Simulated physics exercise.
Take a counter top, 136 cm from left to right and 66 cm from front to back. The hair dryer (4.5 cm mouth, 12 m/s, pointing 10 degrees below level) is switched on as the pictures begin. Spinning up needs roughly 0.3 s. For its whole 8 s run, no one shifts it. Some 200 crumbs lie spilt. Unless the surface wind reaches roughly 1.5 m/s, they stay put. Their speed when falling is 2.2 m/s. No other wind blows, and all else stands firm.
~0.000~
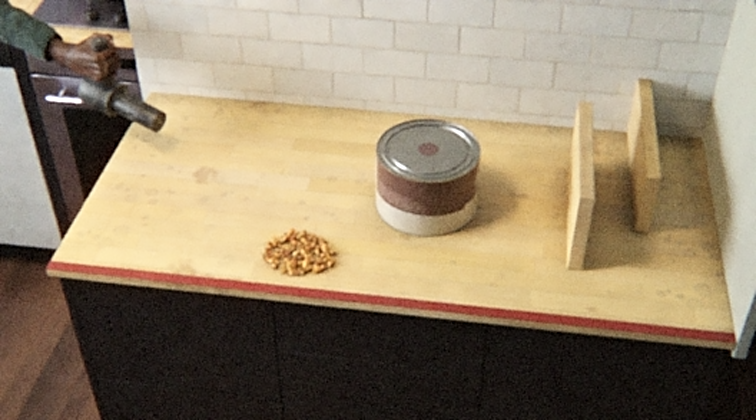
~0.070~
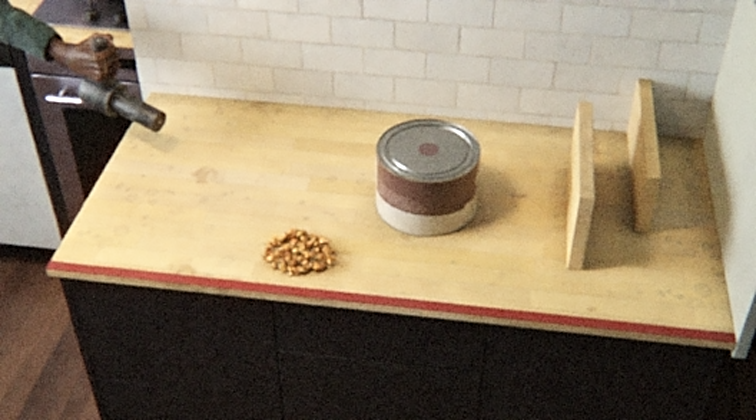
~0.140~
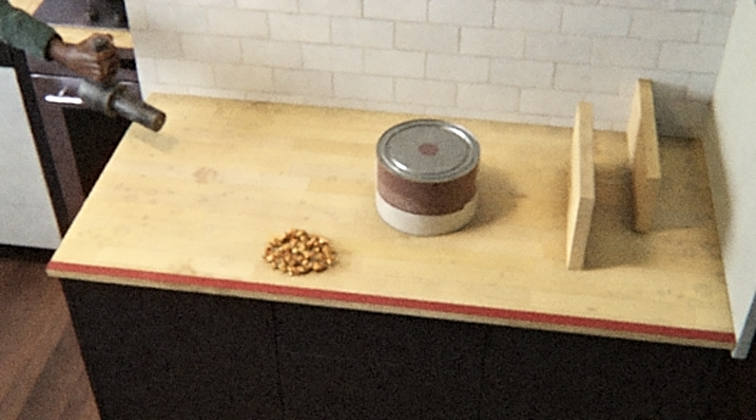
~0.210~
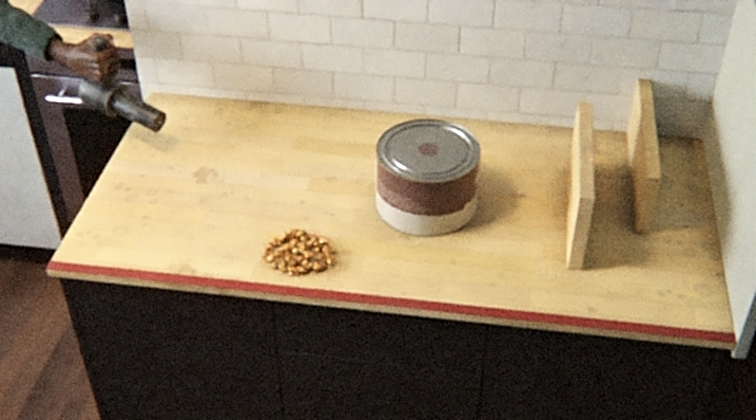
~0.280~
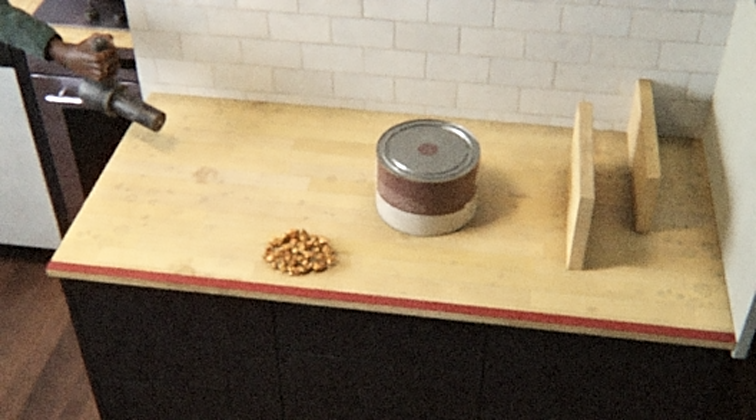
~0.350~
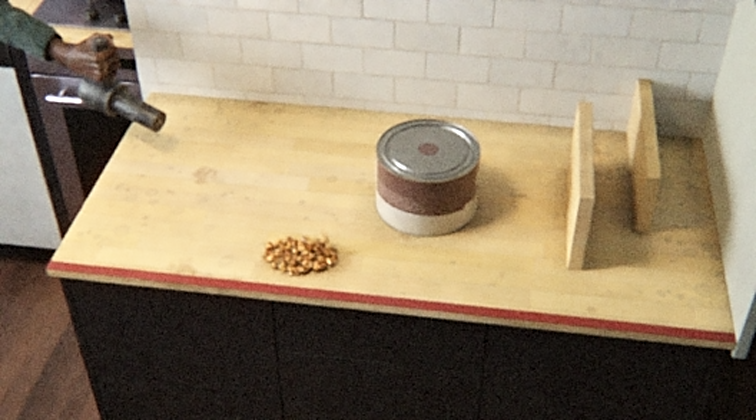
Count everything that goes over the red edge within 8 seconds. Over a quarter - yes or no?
Over a quarter: Yes.
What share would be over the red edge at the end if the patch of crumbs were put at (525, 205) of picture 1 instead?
Roughly 0 per cent.
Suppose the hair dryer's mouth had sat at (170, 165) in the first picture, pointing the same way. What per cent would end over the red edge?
Some 90 %.
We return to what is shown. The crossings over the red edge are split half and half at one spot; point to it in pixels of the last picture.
Somewhere about (384, 306).
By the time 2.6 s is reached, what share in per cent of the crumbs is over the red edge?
I'd put it close to 100 per cent.
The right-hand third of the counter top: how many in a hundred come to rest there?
About 0 percent.
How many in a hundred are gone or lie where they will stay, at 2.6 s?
The share is about 100 %.
After 1.6 s, 96 % are over the red edge; 96 % have settled or left.
After 2.6 s, 96 % are over the red edge; 96 % have settled or left.
After 4.4 s, 96 % are over the red edge; 96 % have settled or left.
After 8.0 s, at the end, 96 % are over the red edge.
